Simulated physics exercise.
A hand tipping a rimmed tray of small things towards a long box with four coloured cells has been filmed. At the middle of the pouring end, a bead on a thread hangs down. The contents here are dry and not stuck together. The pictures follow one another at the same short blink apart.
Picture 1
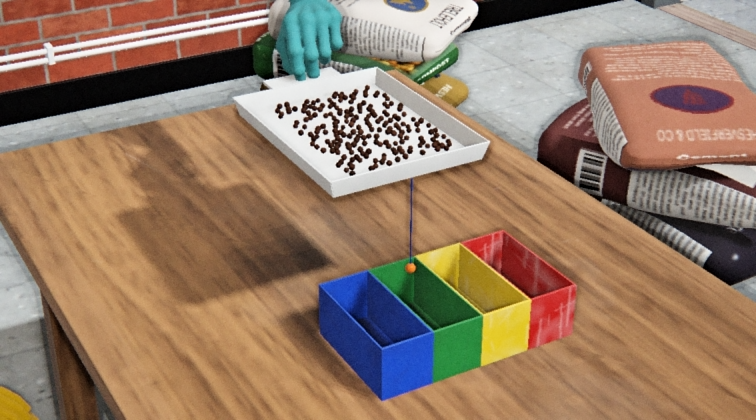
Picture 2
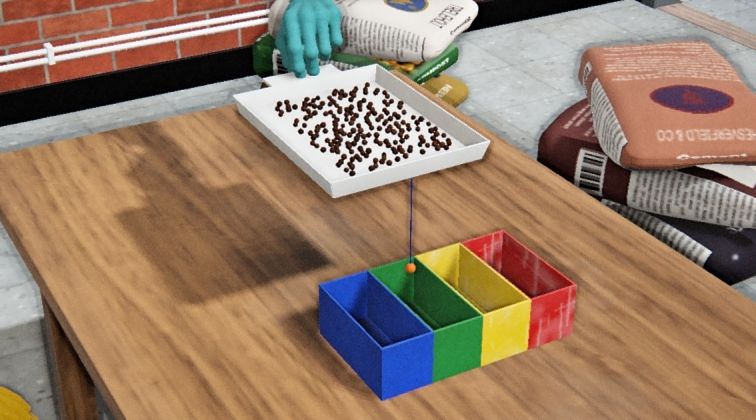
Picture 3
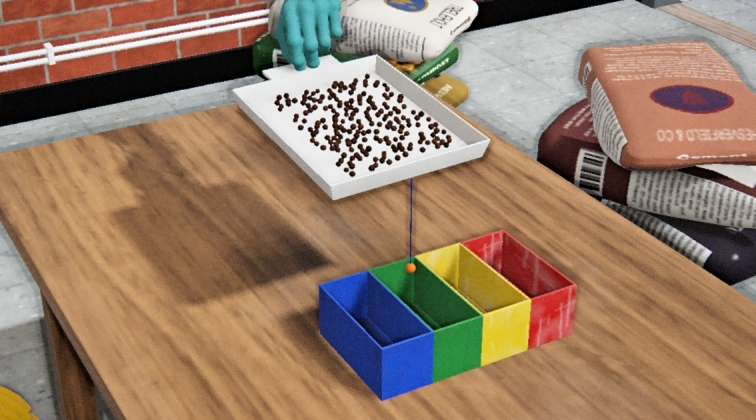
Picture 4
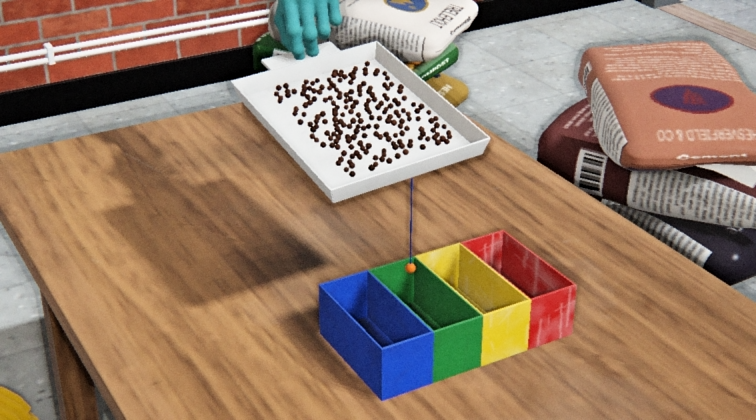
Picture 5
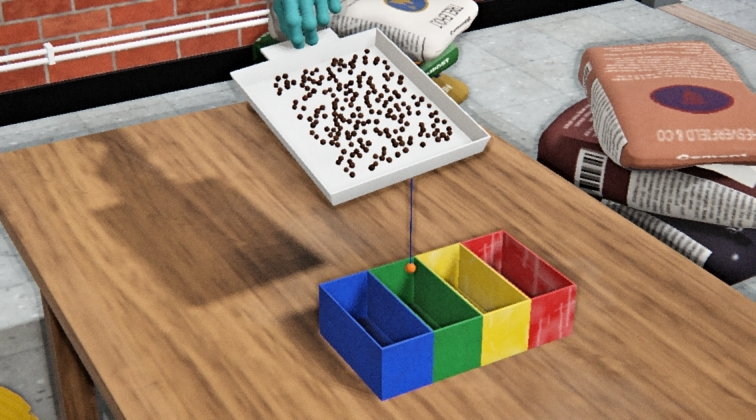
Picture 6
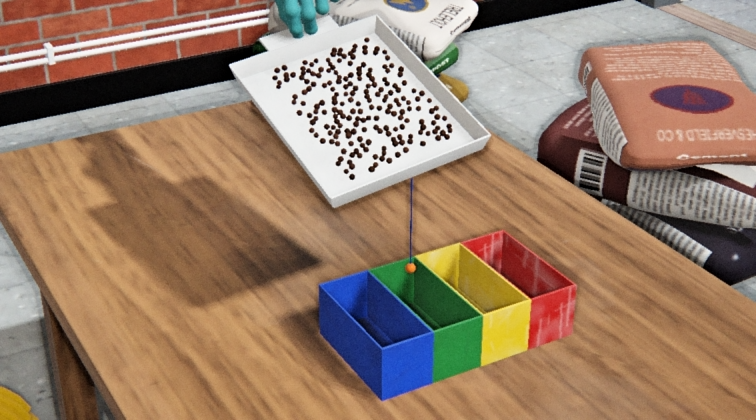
A gloved hand gradually tilts a white tray of small dark berries above four coloured cells.
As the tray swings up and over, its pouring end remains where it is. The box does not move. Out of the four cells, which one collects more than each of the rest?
The blue cell collects the most.
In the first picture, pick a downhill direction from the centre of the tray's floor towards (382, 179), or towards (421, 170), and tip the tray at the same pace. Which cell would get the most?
Try 1 - blue / try 2 - the yellow cell.
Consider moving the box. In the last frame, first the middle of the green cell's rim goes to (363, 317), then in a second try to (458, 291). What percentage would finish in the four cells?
First placement near 100 percent, second near 10 percent.
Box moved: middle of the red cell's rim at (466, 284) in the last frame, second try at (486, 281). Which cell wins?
The green cell, then the blue one.
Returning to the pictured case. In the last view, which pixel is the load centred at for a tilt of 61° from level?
In the last view, the load is centred close to (351, 192).
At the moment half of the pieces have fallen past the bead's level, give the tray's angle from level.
Around 110 degrees of turn.
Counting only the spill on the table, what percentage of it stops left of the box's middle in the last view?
Near 100 in a hundred.
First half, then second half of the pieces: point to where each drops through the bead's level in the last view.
I'd put it at roughly (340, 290), and after that at roughly (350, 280).
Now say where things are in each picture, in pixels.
In the first picture, corners of the pouring end at (333, 179) and (482, 141), level; middle of the load at (359, 127), allspice berries; bead on its thread at (410, 268); blue cell at (407, 361); green cell at (457, 344); yellow cell at (506, 328); red cell at (552, 312).
In the second picture, corners of the pouring end at (333, 179) and (482, 140), level; middle of the load at (359, 126).
In the third picture, corners of the pouring end at (333, 182) and (483, 139), tipped barely, lowest at the left corner; middle of the load at (359, 121).
In the fourth picture, corners of the pouring end at (333, 185) and (483, 137), tipped a little, lowest at the left corner; middle of the load at (359, 115).
In the fifth picture, corners of the pouring end at (333, 189) and (483, 135), tipped a little, lowest at the left corner; middle of the load at (358, 109).
In the sixth picture, corners of the pouring end at (333, 193) and (483, 134), tipped clearly, lowest at the left corner; middle of the load at (358, 104); blue cell at (407, 361); green cell at (457, 344); yellow cell at (506, 328); red cell at (552, 312).
Soon after the last picture, tray tipped steeply; most on the tray; a stray few in the blue cell; a small part falling or outside the box.
A little later, tray tipped past a quarter turn; about two thirds on the tray; a small part in the blue cell; about a quarter falling or outside the box.
Later still, tray tipped past a quarter turn; about two thirds in the blue cell; a stray few in the green cell; about a third falling or outside the box.
At rest, tray tipped past a quarter turn; about two thirds in the blue cell; a stray few in the green cell; none in the yellow cell; none in the red cell; about a third outside the box.
